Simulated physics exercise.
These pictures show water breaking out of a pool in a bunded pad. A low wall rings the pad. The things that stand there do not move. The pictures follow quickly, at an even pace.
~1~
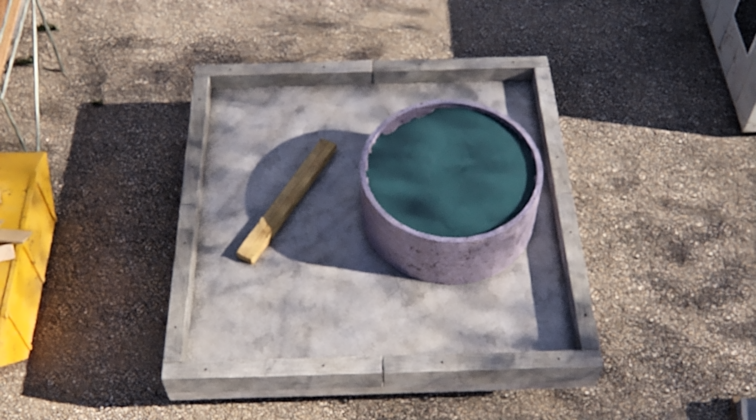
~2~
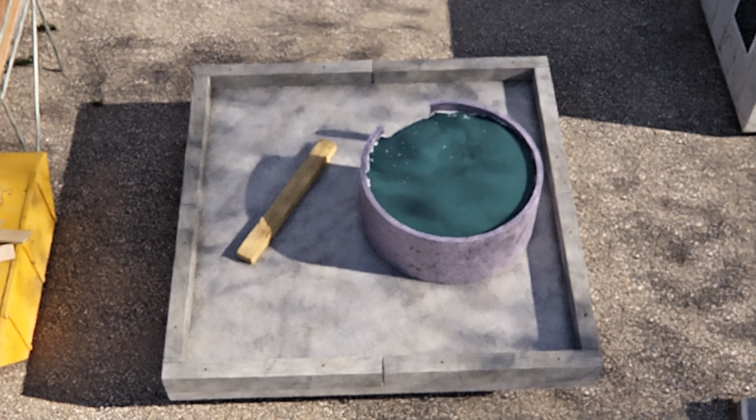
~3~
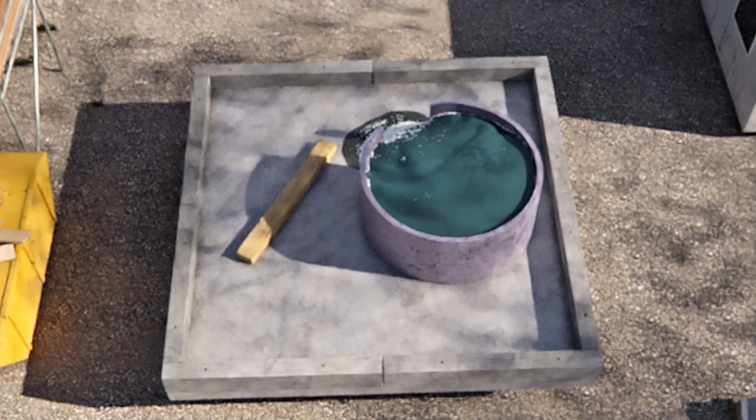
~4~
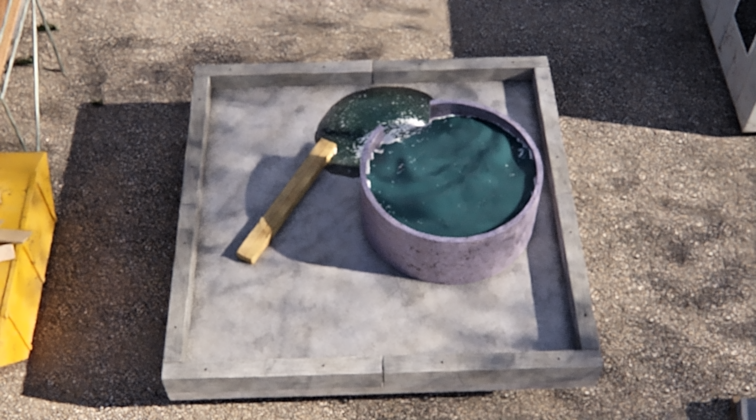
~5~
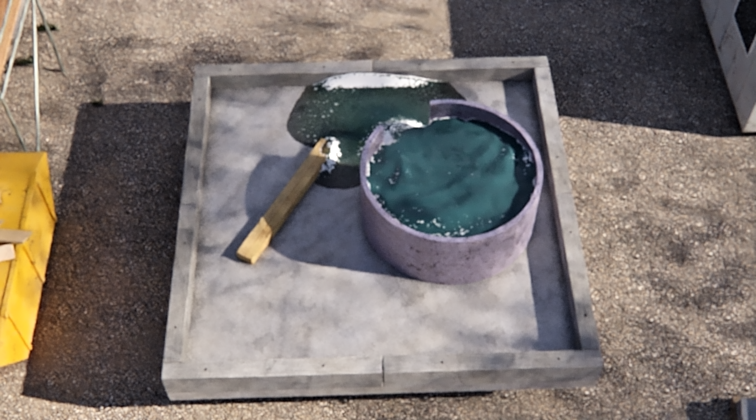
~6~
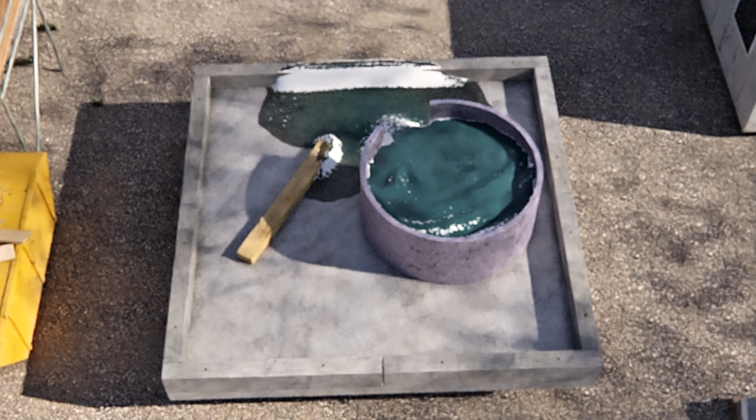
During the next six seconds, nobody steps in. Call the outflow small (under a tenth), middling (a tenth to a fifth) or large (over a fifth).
Middling.
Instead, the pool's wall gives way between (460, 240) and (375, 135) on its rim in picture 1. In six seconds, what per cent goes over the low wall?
About 18 %.
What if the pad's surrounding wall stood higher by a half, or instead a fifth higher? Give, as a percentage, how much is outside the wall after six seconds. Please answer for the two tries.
I'd put the first at around 2 percent and the second at around 6 percent.
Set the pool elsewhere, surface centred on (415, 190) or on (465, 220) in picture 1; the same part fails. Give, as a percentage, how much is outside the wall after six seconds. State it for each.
Roughly 10 per cent in the first case and 6 per cent in the second.
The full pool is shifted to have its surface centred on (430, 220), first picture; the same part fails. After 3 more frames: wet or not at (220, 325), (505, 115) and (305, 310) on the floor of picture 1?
Readings in order: Unwetted / unwetted / unwetted.
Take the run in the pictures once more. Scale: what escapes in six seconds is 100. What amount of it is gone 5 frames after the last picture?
By my reckoning, 10 %.
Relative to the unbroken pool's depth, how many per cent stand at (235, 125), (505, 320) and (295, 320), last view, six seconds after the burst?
In that order: 20, 8 and 8 per cent.
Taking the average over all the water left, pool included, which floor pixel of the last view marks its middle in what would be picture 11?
Centre of mass: Roughly (415, 180).
A moment on, water covers 25 % of the floor; the low wall has let 0 % over.
Next, water covers 35 % of the floor; the low wall has let 1 % over.
Then, water covers 55 % of the floor; the low wall has let 9 % over.
Later, water covers 70 % of the floor; the low wall has let 12 % over.
In the end, water covers 80 % of the floor; the low wall has let 13 % over.
